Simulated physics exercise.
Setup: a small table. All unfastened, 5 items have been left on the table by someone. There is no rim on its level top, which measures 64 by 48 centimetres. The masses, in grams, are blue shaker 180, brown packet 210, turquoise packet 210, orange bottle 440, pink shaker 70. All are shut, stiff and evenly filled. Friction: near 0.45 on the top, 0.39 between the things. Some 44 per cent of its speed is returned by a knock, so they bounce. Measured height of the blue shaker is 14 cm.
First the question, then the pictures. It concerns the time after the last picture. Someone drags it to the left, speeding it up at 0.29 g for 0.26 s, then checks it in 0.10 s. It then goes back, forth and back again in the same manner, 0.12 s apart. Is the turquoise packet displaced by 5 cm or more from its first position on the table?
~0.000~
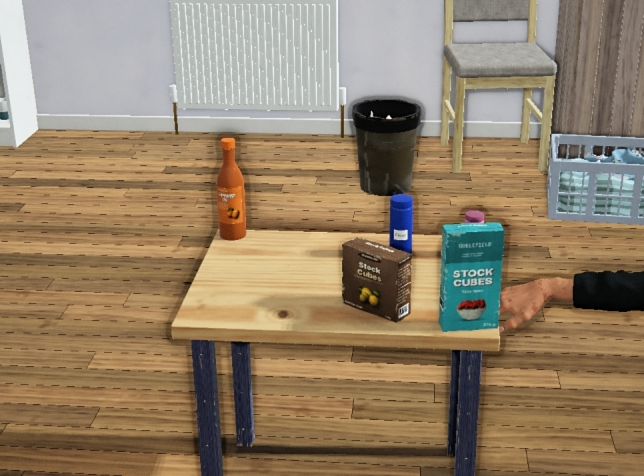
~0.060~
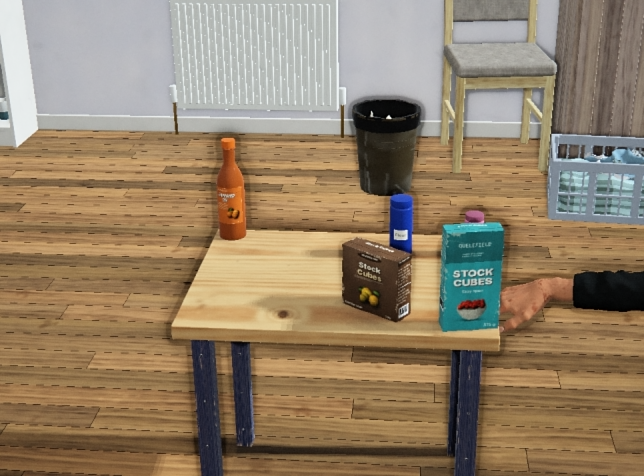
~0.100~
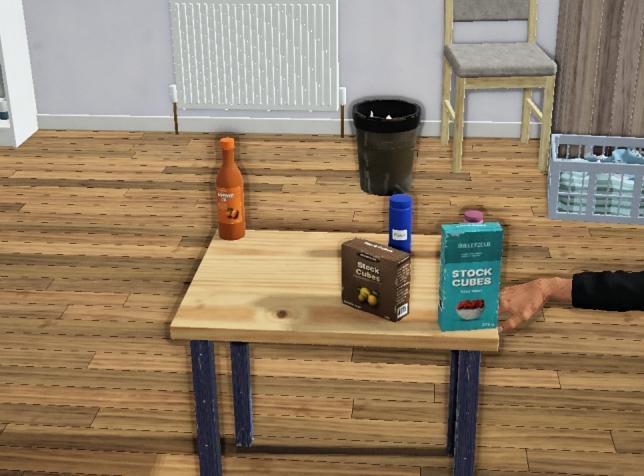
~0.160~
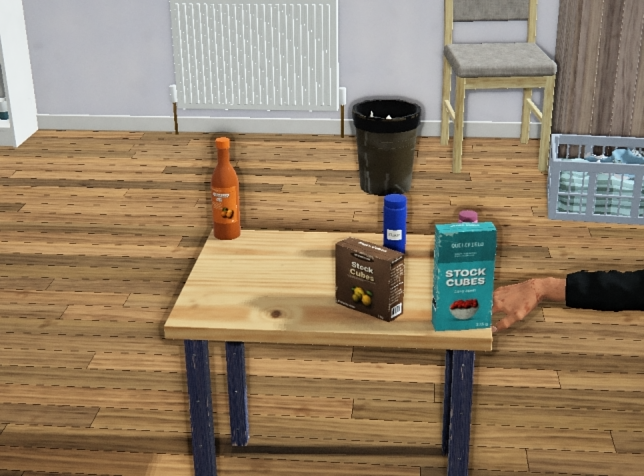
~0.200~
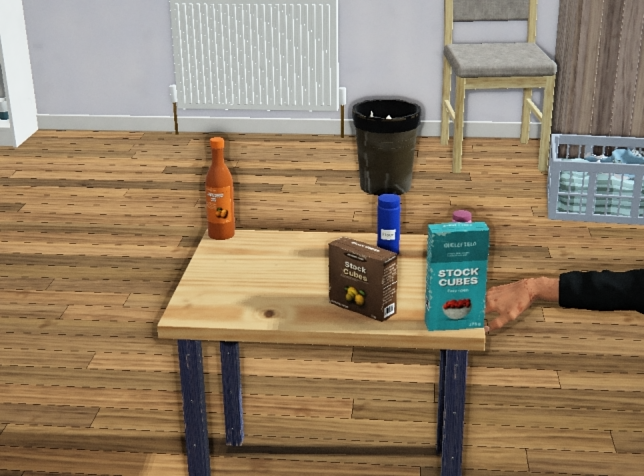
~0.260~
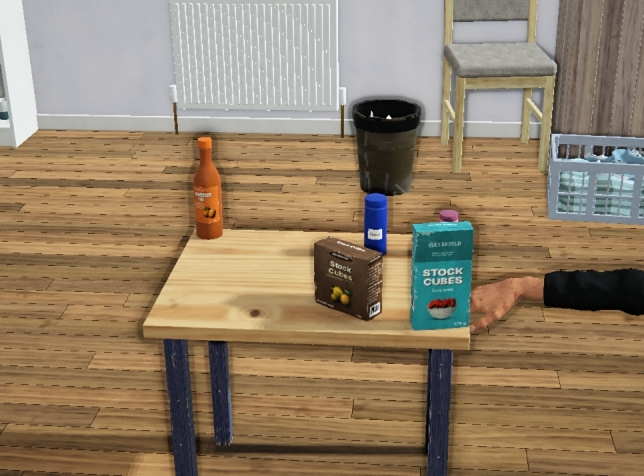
No, it remains where it was.
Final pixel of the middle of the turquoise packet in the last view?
Near (470, 277).
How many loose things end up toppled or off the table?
I get 3.
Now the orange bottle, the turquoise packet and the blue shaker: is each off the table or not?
Once it all settles, the orange bottle leaves its surface, the turquoise packet stays on its surface and the blue shaker stays on its surface.
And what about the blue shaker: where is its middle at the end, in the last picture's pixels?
Resting point, approx. (333, 242) px.
After 0.76 s, table along by 7 cm; orange bottle now off the table; turquoise packet slid 2 cm near (423, 276); blue shaker on its side.
After 1.16 s, table along by 2 cm; blue shaker on its side; pink shaker on its side.
At rest (2.5 s), off the table, orange bottle; tipped over on the table, blue shaker and pink shaker; the other 2 in place, give or take 5 cm. Seen from the same camera at the end, turquoise packet near (470, 277).
